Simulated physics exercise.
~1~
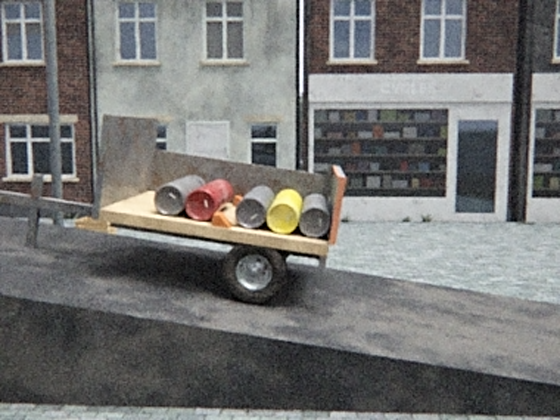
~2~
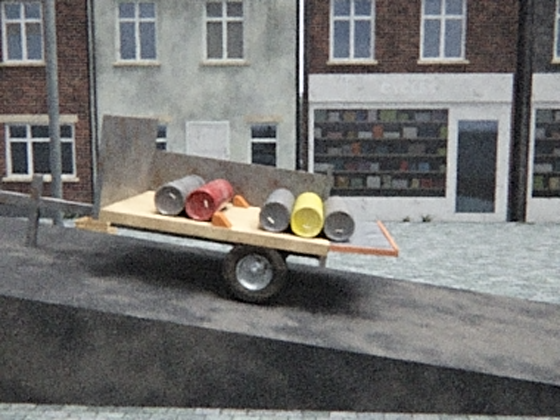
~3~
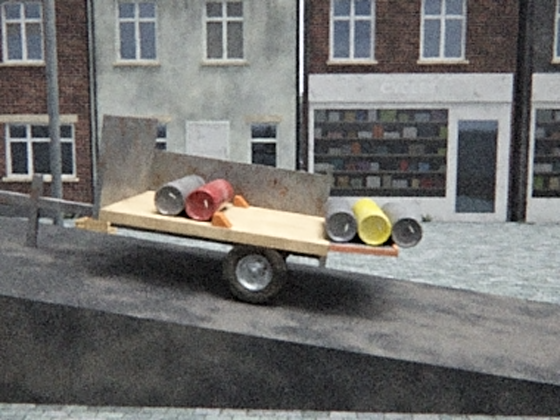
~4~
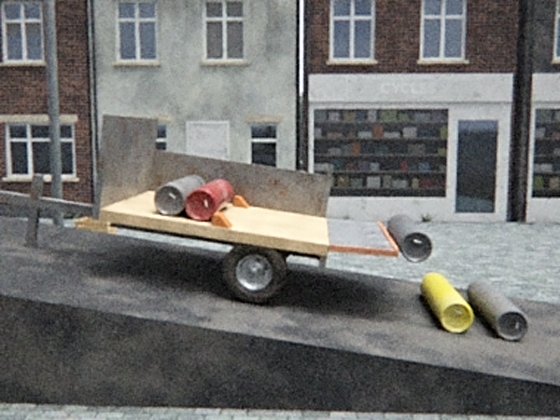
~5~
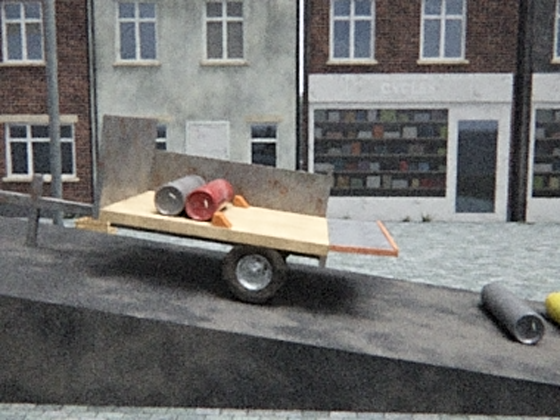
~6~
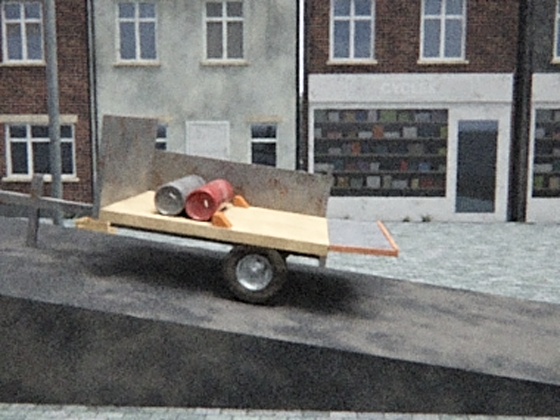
Three cylinders, two grey and one yellow, rolling right off a sloping trailer's lowered tailgate and away downhill, leaving red and grey aboard.
